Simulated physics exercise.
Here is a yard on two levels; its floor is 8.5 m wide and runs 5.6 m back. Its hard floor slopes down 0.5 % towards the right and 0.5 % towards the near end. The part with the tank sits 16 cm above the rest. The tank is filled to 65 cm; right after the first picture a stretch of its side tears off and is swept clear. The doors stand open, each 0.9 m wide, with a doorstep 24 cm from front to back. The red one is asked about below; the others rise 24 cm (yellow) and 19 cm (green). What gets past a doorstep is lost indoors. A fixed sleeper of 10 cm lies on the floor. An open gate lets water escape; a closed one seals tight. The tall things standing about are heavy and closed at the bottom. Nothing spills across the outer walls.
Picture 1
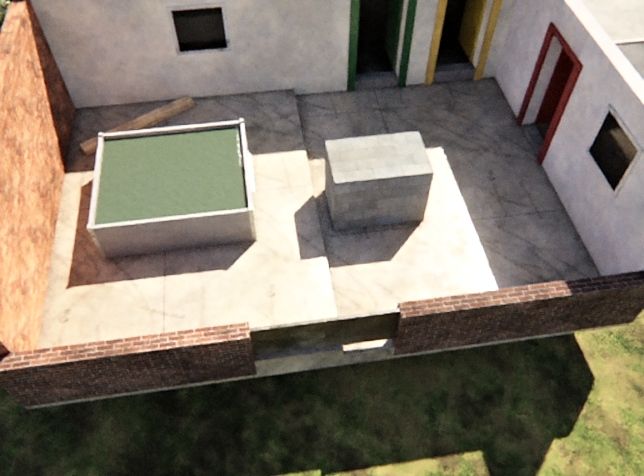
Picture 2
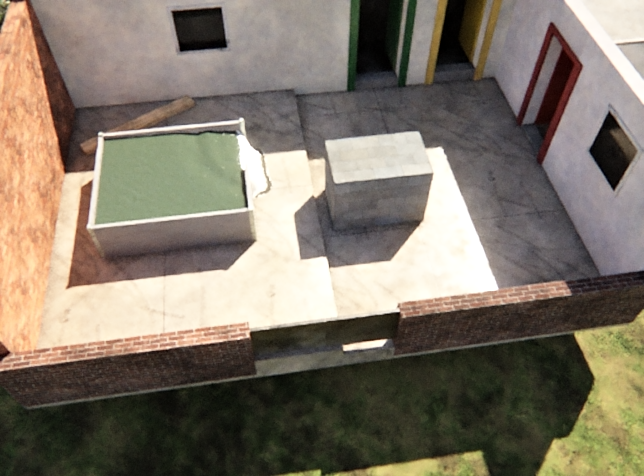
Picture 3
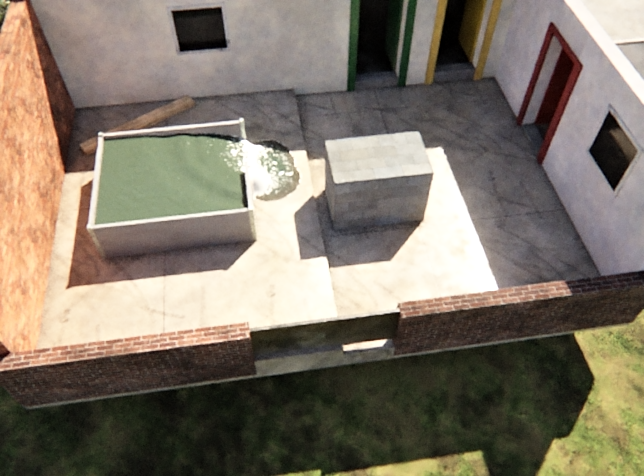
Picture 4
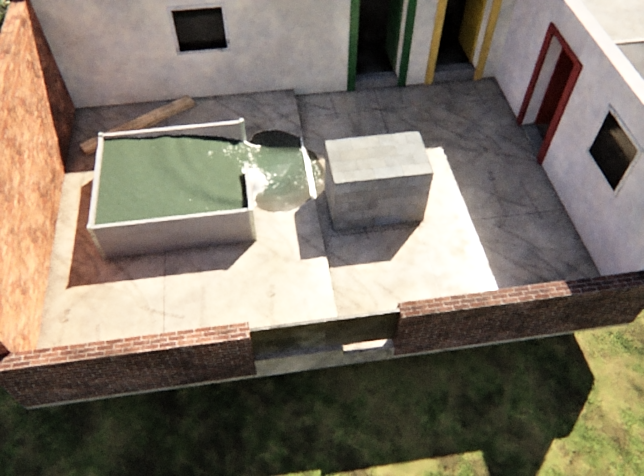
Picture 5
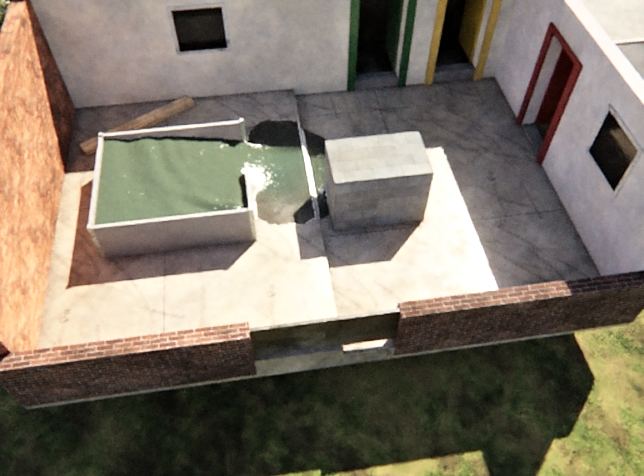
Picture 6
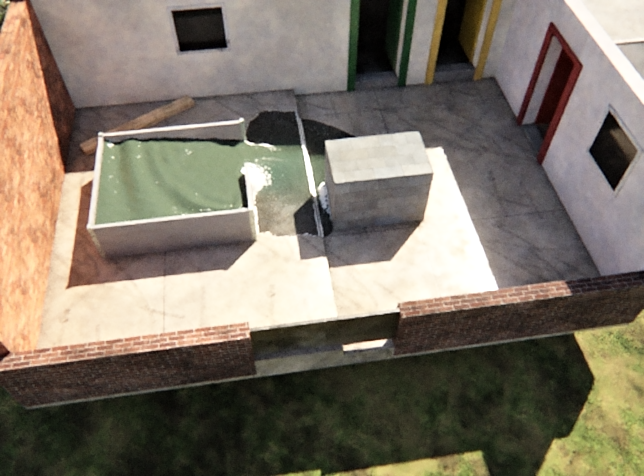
A tank of green water bursts open on its right side and pours across the yard.
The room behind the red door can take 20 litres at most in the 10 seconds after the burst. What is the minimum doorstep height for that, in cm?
Some 21 cm above the ground.
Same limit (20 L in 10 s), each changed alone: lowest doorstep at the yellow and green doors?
About 16 cm at yellow and 9.0 cm at green.
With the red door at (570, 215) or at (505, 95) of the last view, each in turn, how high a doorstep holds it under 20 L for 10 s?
About 10.0 and 28 cm.
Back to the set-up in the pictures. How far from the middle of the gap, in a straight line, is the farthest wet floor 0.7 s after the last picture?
Some 4.6 m out.
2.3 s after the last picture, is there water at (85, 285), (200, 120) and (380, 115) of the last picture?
In that order: Not reached, not reached, under water.
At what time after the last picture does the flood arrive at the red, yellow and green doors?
Arrival: Red 1.0 s, yellow 1.3 s, green 0.8 s.
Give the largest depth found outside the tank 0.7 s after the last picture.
Roughly 40 cm.
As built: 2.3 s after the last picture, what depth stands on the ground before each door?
Depths in cm: Red 16, yellow 10, green 13.
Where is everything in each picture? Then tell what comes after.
In the first picture, the tank at (173, 174) is whole and still, 65 cm deep; the red door at (546, 100) is dry.
In the second picture, the front is at (268, 184), 0.3 m from the gap at (245, 162); 0.2 m2 of floor is wet, 65 cm left at the back.
In the third picture, water pours out at (245, 165) and has run 0.8 m, to (295, 181); about 10 cm deep outside, 65 cm at the back.
In the fourth picture, water pours out at (245, 165) and has run 1.3 m, to (322, 180); about 8 cm deep outside, 65 cm at the back.
In the fifth picture, the front is at a hidden place, 1.8 m from the gap at (245, 165); 3.1 m2 of floor is wet, 65 cm left at the back.
In the sixth picture, water pours out at (245, 164) and has run 2.4 m, to a hidden place; about 5 cm deep outside, 63 cm at the back; 2.9 m in a straight line remain to the red door at (546, 100).
Then, 0.7 s after the last picture water covers 25 % of the floor, deepest (40 cm) near (252, 170); it has not reached the red door.
Then, 2.3 s after the last picture water covers 45 % of the floor, deepest (36 cm) near (497, 82); 16 cm at the red door, 109 litres in over its 5 cm doorstep.
Then, 9.3 s after the last picture water covers 55 % of the floor, deepest (18 cm) near (614, 303); 9 cm at the red door, 427 litres in over its 5 cm doorstep.
At the red door as built, the water peaked near 21 cm, 3.1 s after the last picture.
Run again over the same 10 s with other heights there, 44 litres in over 18.5 cm, 4 litres over 25 cm. The limit of 20 litres is kept from about 21 cm up.
